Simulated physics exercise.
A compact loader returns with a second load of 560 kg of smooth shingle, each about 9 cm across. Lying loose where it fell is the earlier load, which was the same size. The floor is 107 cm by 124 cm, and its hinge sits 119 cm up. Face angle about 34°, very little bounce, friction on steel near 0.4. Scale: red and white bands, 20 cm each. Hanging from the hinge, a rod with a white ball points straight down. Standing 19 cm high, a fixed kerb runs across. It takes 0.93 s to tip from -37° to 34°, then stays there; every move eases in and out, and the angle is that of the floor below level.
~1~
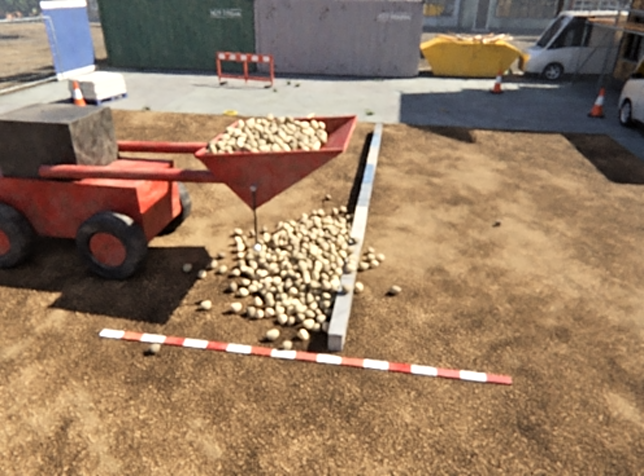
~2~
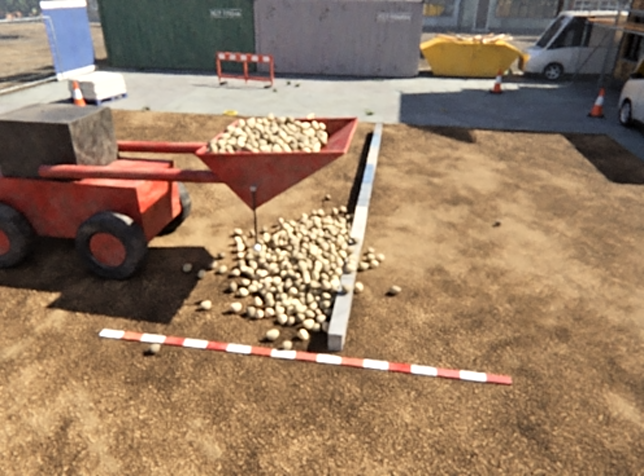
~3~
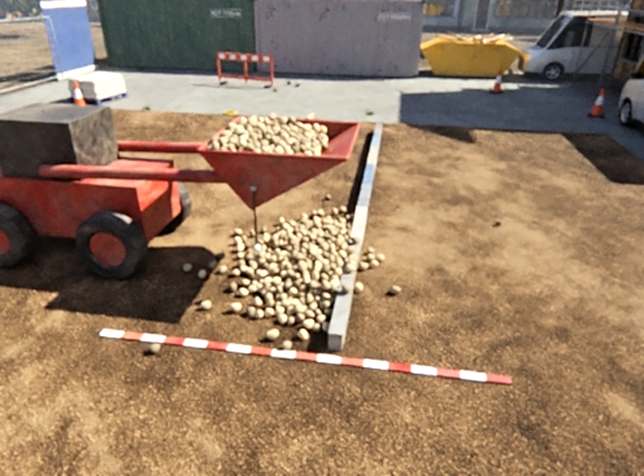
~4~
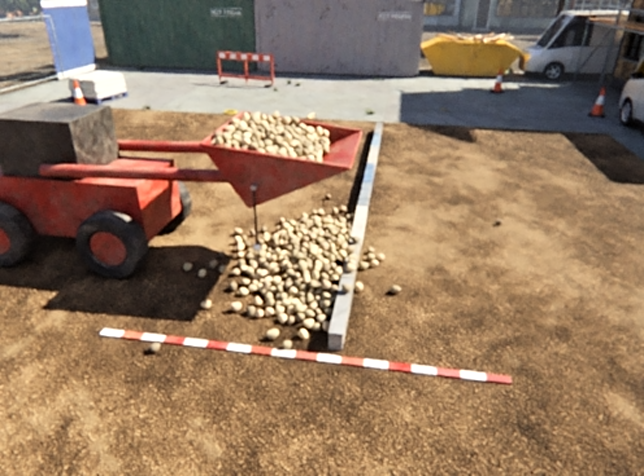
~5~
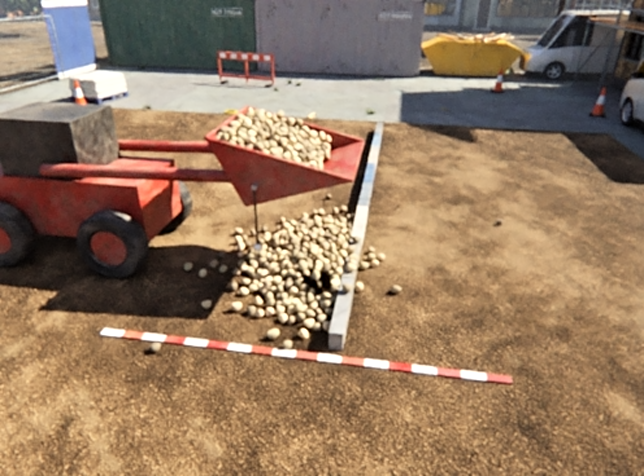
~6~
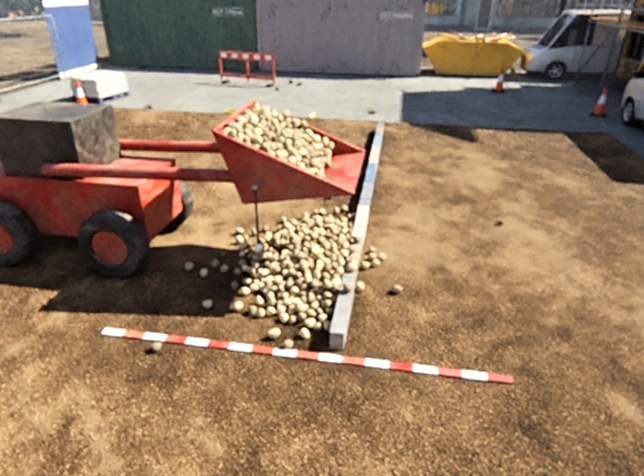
A red bucket full of pale stones slowly tilts its right lip downward above a pile.
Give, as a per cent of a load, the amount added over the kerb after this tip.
Close to 88 parts in a hundred.
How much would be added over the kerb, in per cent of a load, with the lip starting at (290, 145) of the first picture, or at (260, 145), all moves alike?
First place: Roughly 25 %; second place: Roughly 5 %.
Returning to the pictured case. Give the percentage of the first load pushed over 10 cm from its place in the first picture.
Close to 0 per cent.
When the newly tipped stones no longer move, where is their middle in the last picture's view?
Roughly pixel (399, 265) in the last view.
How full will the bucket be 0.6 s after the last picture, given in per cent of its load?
It holds some 80 per cent.
Then, 0.3 s after the last picture the floor is at 23°; in per cent of one load, 100 in the bucket, 99 on this side of the kerb, 1 over the kerb; the foremost stones are at (393, 260).
Then, 0.6 s after the last picture the floor is at 34°; in per cent of one load, 80 in the bucket, 117 on this side of the kerb, 3 over the kerb; the foremost stones are at (395, 255).
Then, 1.0 s after the last picture the floor is at 34°; in per cent of one load, 31 in the bucket, 124 on this side of the kerb, 45 over the kerb; the foremost stones are at (439, 258).
Then, 3.8 s after the last picture the floor is at 34°; in per cent of one load, 0 in the bucket, 111 on this side of the kerb, 90 over the kerb; the foremost stones are at (551, 265). Net gain over the kerb, 88.
